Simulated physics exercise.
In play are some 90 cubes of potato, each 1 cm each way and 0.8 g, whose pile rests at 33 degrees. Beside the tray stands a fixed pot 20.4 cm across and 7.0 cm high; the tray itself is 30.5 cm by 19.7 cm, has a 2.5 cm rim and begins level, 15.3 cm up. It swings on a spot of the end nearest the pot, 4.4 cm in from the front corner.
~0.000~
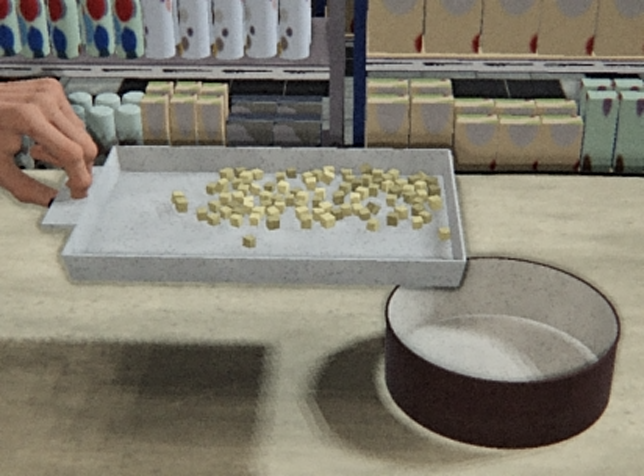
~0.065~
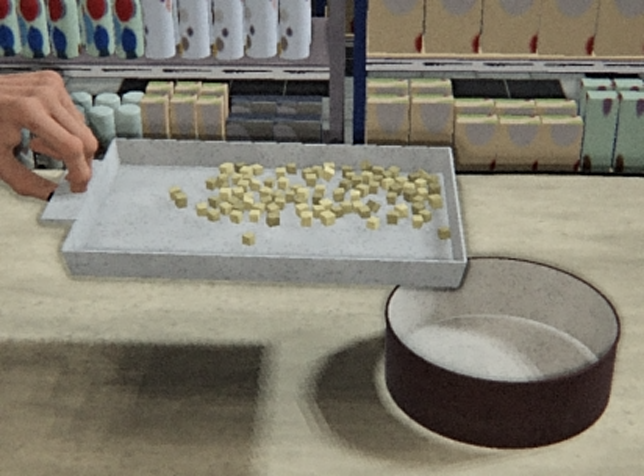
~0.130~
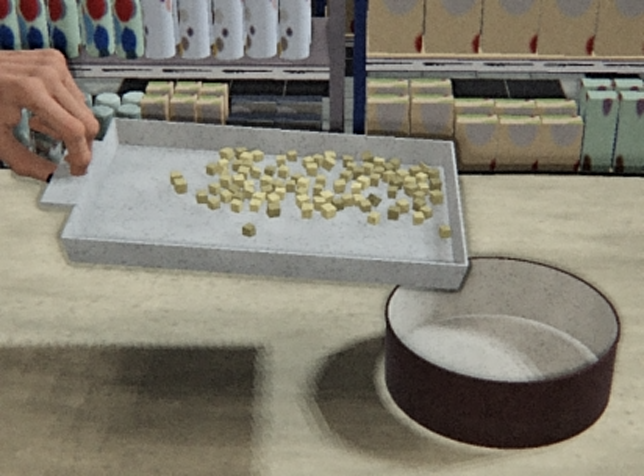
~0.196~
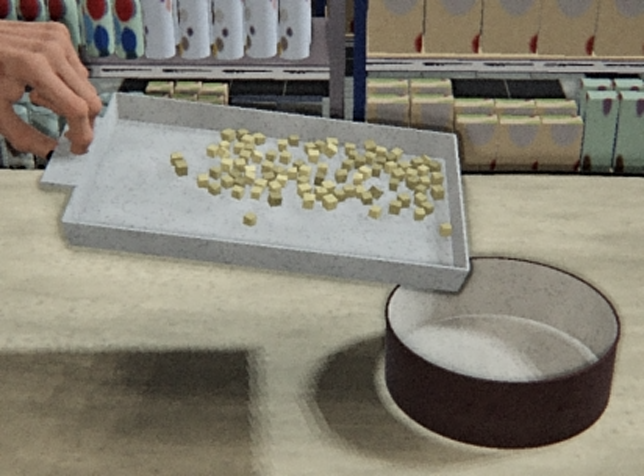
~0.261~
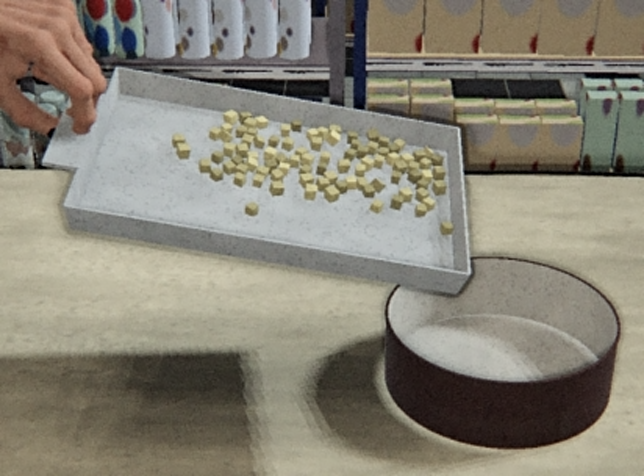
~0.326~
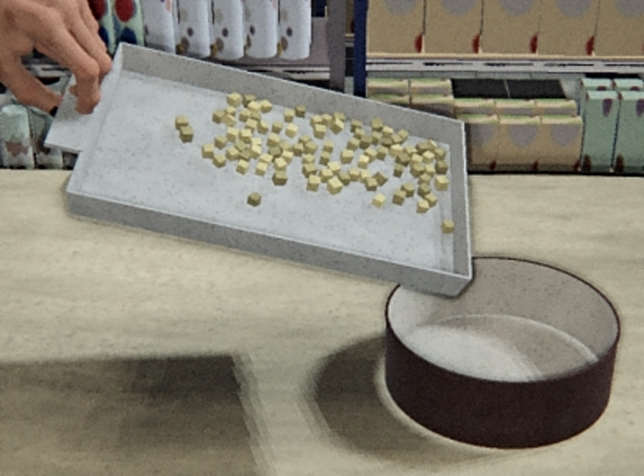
On a shop counter, a hand raises the left end of a pale tray of small yellowish cubes beside a dark round pot.
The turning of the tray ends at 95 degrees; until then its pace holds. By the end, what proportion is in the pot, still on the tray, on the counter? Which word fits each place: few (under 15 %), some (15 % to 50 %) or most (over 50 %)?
Pot gets some; tray gets few; counter gets most.
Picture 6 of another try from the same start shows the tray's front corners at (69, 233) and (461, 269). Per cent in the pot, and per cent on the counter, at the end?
Pot 20; counter 80.
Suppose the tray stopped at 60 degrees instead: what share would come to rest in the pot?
Share in the pot: Around 5 %.
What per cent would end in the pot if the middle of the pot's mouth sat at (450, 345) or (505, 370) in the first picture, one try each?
About 90 and 100 per cent.
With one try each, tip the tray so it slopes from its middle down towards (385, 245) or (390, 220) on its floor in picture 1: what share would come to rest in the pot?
Estimate: Some 80 % and some 75 % respectively.
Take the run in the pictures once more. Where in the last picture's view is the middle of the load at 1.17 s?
Load centre: About (470, 287) px.
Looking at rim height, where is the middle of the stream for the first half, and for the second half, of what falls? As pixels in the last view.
It passes about (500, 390) first and (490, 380) afterwards.
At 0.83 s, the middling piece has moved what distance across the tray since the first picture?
Displacement on the tray: Roughly 13 cm.
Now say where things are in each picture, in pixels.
In the first picture, tray tilt 0 degrees, front corners at (70, 252) and (459, 258); middle of the pieces at (320, 194); pot at (502, 314).
In the second picture, tray tilt 1 degrees, front corners at (69, 247) and (459, 259); middle of the pieces at (320, 191).
In the third picture, tray tilt 5 degrees, front corners at (69, 234) and (461, 262), lowest corner right front; middle of the pieces at (321, 181).
In the fourth picture, tray tilt 10 degrees, front corners at (70, 218) and (462, 266), lowest corner right front; middle of the pieces at (323, 169).
In the fifth picture, tray tilt 14 degrees, front corners at (72, 203) and (464, 269), lowest corner right front; middle of the pieces at (325, 158).
In the sixth picture, tray tilt 19 degrees, front corners at (75, 188) and (465, 273), lowest corner right front; middle of the pieces at (328, 147); pot at (502, 314). Its pace works out near 70 degrees a second.
Then, at 0.83 s, tilt 55 degrees; the tray holds 100 %, the pot 0 %.
After 1.17 s, tilt 79 degrees; the tray holds 65 %, the pot 5 %.
After 1.60 s, tilt 95 degrees; the tray holds 15 %, the pot 20 %.
By 3.0 s all is still; pot 30 %, tray 0 %, counter 65 %.
